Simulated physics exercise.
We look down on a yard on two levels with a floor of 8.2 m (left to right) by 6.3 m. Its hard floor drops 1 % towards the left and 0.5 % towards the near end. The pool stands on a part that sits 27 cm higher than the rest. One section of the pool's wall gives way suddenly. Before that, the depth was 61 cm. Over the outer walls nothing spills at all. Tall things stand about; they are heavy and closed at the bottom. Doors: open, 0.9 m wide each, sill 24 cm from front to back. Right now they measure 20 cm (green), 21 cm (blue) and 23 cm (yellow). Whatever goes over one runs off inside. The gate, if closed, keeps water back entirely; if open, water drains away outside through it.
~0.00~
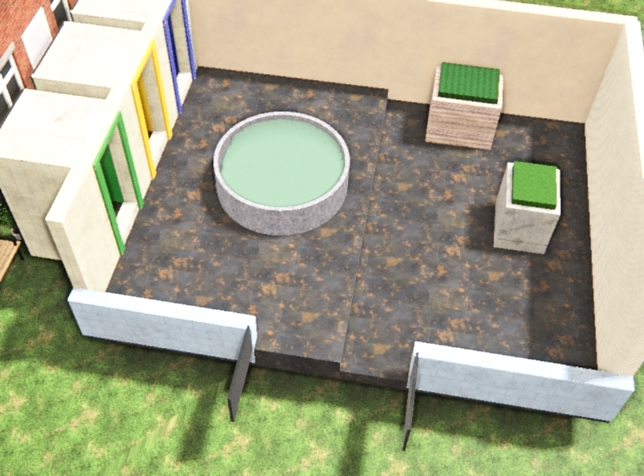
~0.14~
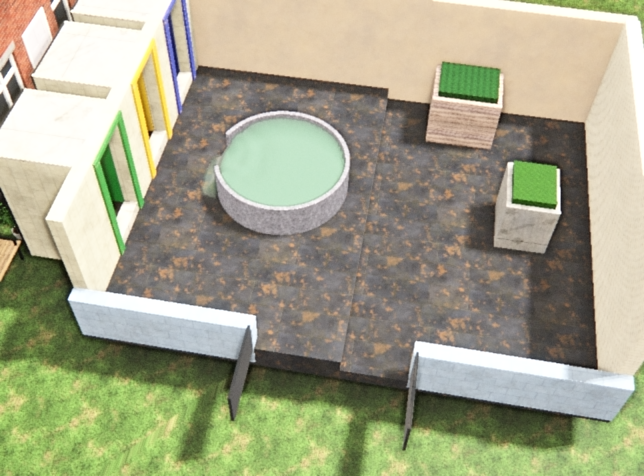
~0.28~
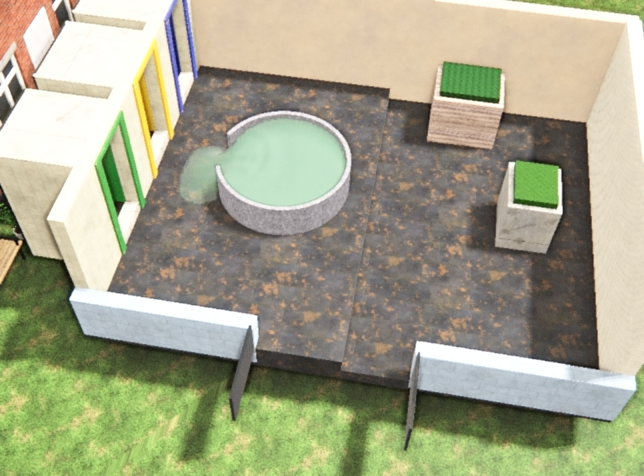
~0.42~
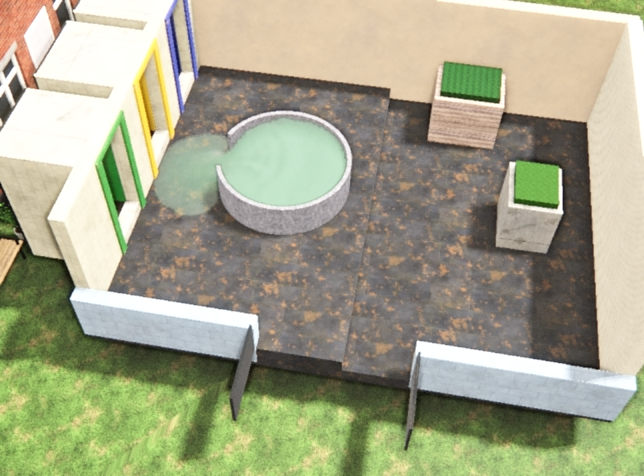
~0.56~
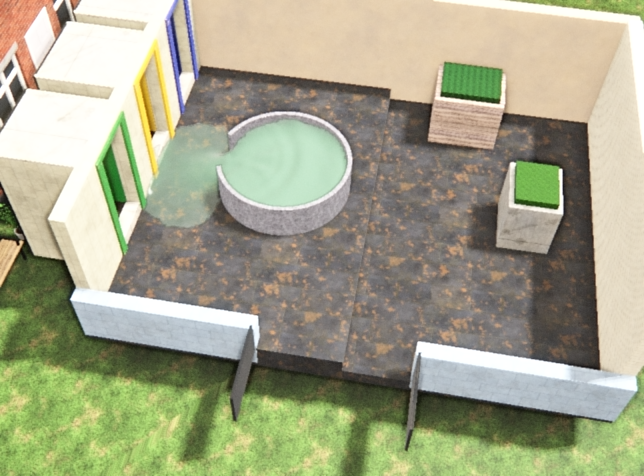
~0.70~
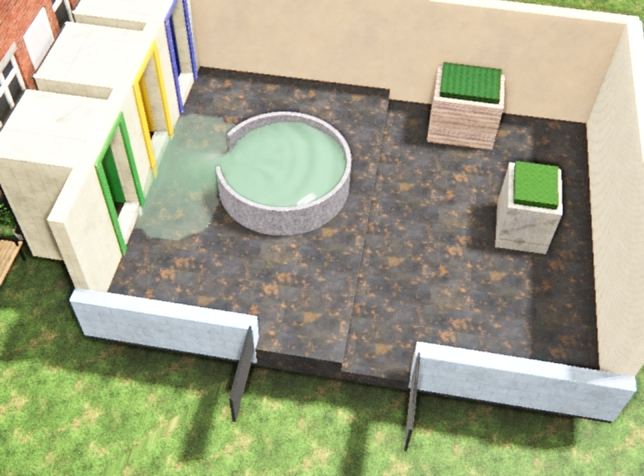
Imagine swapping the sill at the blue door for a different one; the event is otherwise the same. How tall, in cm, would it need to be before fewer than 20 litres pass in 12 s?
I would say roughly 8.5 cm.
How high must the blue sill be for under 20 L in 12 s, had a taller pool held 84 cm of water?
Roughly 11.0 centimetres would do it.
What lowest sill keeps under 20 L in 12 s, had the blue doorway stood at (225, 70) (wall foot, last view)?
Something near 18 cm.
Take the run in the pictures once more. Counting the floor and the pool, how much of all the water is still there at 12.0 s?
Share still there: Approx. 90 percent.
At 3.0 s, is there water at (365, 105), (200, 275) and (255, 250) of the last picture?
Those three come out bone-dry, soaked and bone-dry, in that order.
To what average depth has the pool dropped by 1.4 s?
Roughly 46 cm.
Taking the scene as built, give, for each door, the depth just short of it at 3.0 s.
Depths in cm: Green 13, blue 9, yellow 28.
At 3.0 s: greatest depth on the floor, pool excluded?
Max depth: About 30 cm.
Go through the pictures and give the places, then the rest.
The pool at (282, 162) is whole and still, 61 cm deep; the blue door at (180, 56) is dry, in the first frame.
The front is at (214, 162), 0.3 m from the gap at (222, 168); 0.2 m2 of floor is wet, 61 cm left at the back, in the second frame.
Water pours out at (224, 169) and has run 0.7 m, to (196, 154); about 9 cm deep outside, 61 cm at the back, in the third frame.
The gap is at (224, 169), the front 1.2 m out at (166, 157); the back of the pool holds 61 cm, in the fourth frame.
The gap is at (225, 169), the front 1.5 m out at (144, 204); the back of the pool holds 61 cm, in the fifth frame.
Water pours out at (224, 169) and has run 1.7 m, to (135, 225); about 6 cm deep outside, 57 cm at the back; the blue door at (182, 56), 2.4 m from the gap, is still 0.7 m from the nearest water, in the sixth frame.
After 1.4 s water covers 10 % of the floor, deepest (42 cm) near (158, 169); 8 cm at the blue door, 0 litres in over its 21 cm sill.
After 3.0 s water covers 25 % of the floor, deepest (30 cm) near (161, 162); 9 cm at the blue door, 0 litres in over its 21 cm sill.
After 12.0 s water covers 95 % of the floor, deepest (10 cm) near (100, 311); 7 cm at the blue door, 0 litres in over its 21 cm sill.
At the blue door as built, the water arrived by 1.0 s and peaked near 10 cm at 4.4 s.
Run again over the same 12 s with other heights there, 29 litres in over 7.5 cm, 12 litres over 10 cm. The limit of 20 litres is kept from about 8.5 cm up.
